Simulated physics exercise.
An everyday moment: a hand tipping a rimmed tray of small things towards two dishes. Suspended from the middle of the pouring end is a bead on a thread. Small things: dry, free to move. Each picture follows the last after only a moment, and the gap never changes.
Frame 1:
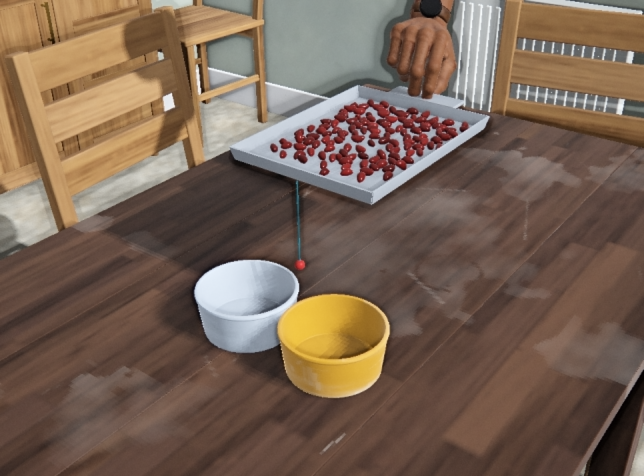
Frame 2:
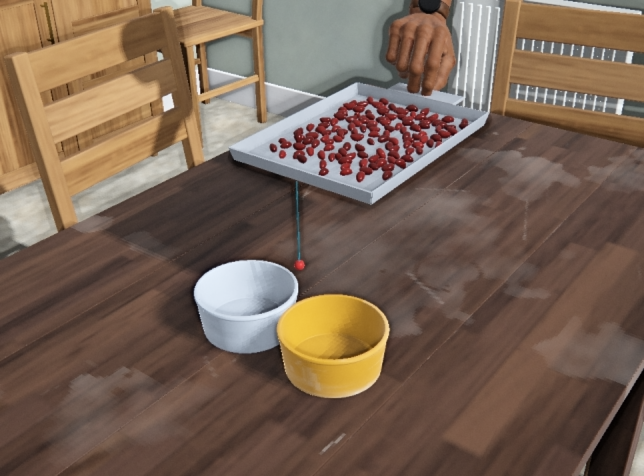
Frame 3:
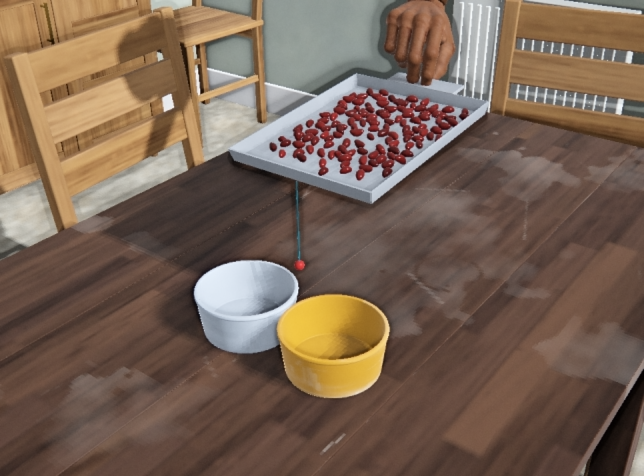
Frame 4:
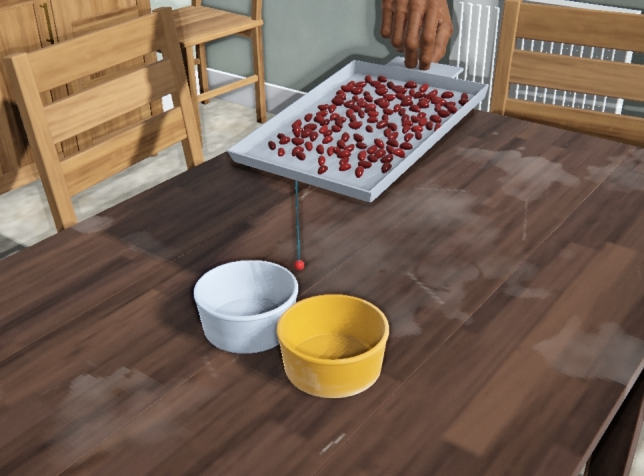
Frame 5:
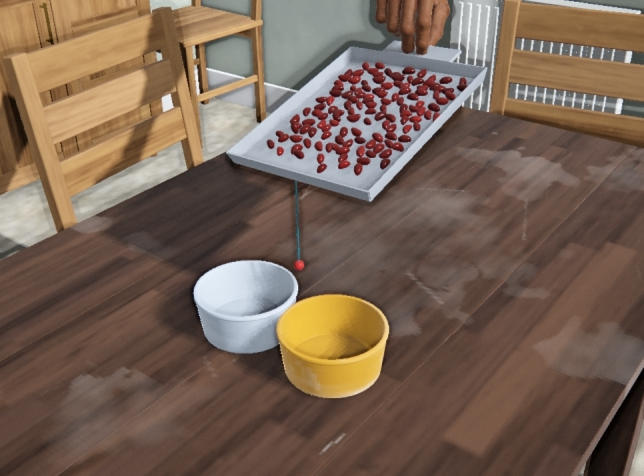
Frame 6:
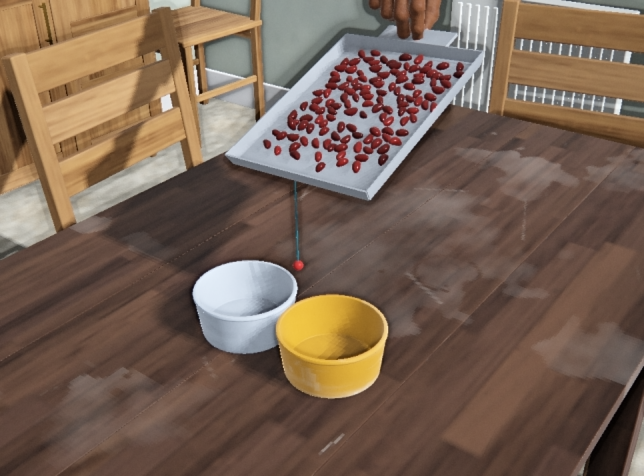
On a wooden table, a hand raises the far end of a tray of kidney beans.
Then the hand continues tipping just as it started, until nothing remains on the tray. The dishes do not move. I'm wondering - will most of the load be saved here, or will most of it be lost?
The load mostly goes into the dishes.
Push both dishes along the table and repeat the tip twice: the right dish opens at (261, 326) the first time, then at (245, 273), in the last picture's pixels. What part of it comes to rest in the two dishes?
First try: Roughly 50 per cent; second try: Roughly 60 per cent.
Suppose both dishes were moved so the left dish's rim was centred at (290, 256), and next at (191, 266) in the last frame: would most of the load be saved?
Place 1: Lower than half; place 2: Higher than half.
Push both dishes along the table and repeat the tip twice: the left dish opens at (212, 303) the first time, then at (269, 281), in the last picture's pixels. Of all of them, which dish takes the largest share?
One: The left-side dish. Two: The left-side dish.
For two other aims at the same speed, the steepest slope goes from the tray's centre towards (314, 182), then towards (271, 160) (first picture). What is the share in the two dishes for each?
Lab note: Case 1 near 90 %, case 2 near 40 %.
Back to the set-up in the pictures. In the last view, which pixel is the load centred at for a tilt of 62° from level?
I'd put the middle of the pieces at roughly (287, 152).
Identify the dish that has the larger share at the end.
Of the two, the left-side one is the fuller.
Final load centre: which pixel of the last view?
Near pixel (242, 321).
Shortly afterwards, tray tipped steeply; all but a few on the tray; a little in the air.
Next, tray tipped right over; near half on the tray; a little in the right dish; near a quarter in the left dish; a little outside both; near a quarter in the air.
Some moments later, tray tipped past a quarter turn; a little in the right dish; near two thirds in the left dish; near a quarter outside both.
In the end, tray tipped past a quarter turn; a little in the right dish; near two thirds in the left dish; near a quarter outside both.
